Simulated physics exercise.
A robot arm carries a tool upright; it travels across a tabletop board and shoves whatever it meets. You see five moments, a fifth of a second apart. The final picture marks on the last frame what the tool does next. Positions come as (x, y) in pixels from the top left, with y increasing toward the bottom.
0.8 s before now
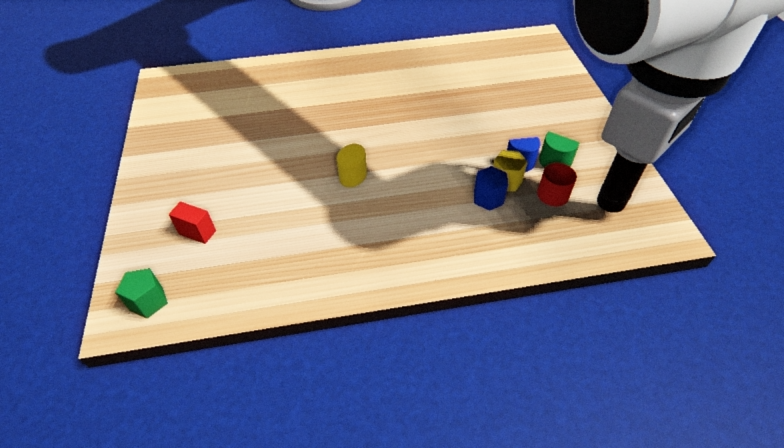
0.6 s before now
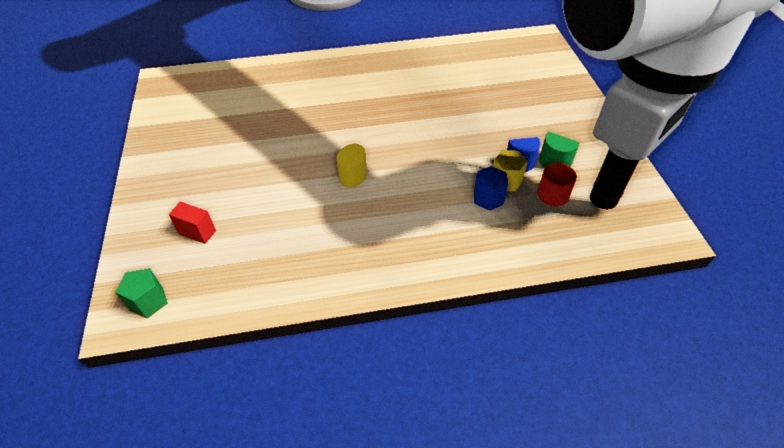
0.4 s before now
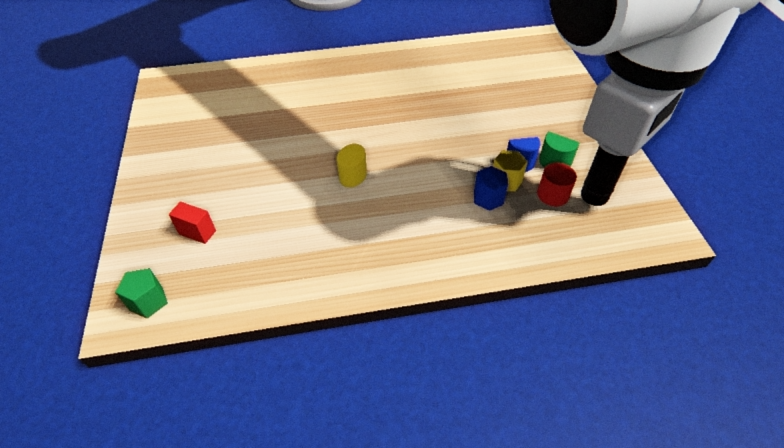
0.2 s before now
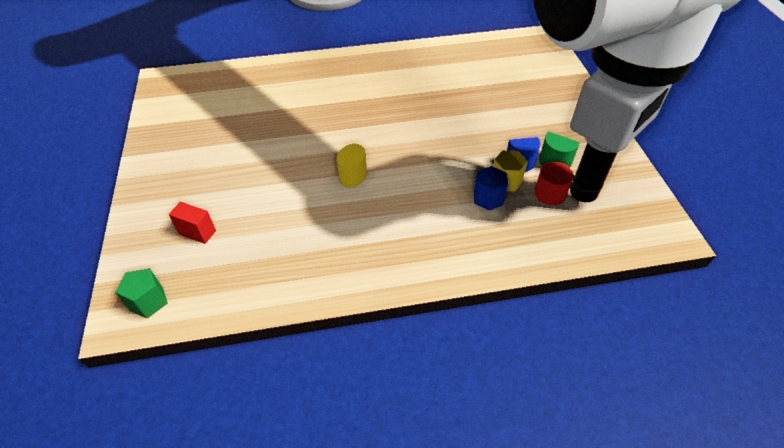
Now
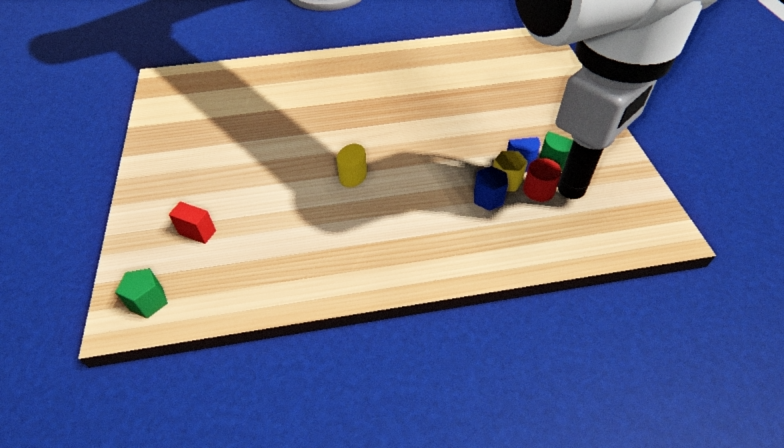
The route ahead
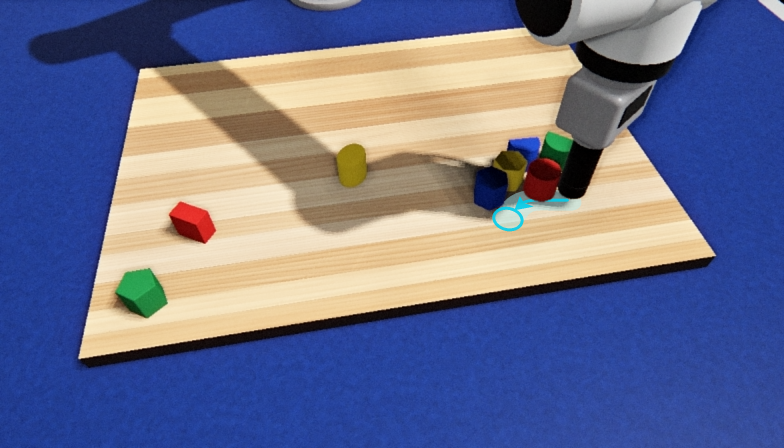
A robot arm with a black rod-like tip moves left across the right side of a striped wooden board, nearing a red round block beside a cluster of blue, yellow and green blocks. The tip then pushes the red block left toward the cluster, while the other blocks stay still.
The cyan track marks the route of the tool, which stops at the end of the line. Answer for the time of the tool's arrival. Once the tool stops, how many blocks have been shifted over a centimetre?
I'm going with two.
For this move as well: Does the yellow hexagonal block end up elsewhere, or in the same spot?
The block in question is displaced by the end.
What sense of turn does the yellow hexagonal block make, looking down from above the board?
That block twists counter-clockwise.
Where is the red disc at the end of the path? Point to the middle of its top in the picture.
The top centre is at (514, 162).
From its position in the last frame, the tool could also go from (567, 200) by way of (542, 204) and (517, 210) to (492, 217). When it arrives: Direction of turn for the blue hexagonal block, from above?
It goes clockwise.
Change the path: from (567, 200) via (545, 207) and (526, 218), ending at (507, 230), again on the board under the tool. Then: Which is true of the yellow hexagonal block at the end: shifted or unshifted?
It shifts position.
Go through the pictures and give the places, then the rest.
In the first frame, tool's lower end (611, 203); blue hexagonal block (493, 177); yellow hexagonal block (511, 160); blue half-round block (526, 143); red disc (560, 174).
In the second frame, tool (603, 200); blocks still.
In the third frame, tool (594, 197); blocks still.
In the fourth frame, tool (584, 193); red disc (557, 173).
In the fifth frame, tool (571, 190); blue hexagonal block (493, 177); yellow hexagonal block (511, 160); blue half-round block (526, 143); red disc (545, 169).
Drawn move, from (567, 200) over (543, 200) and (521, 204) to (508, 219).
The first path, step by step. Halfway along, tool (533, 191); yellow hexagonal block (488, 148), turned 20° anticlockwise; red disc (516, 162).
At the end, tool (510, 209); blue hexagonal block (490, 178), turned 15° clockwise; yellow hexagonal block (486, 147), turned 25° anticlockwise; blue half-round block still; red disc (514, 162).
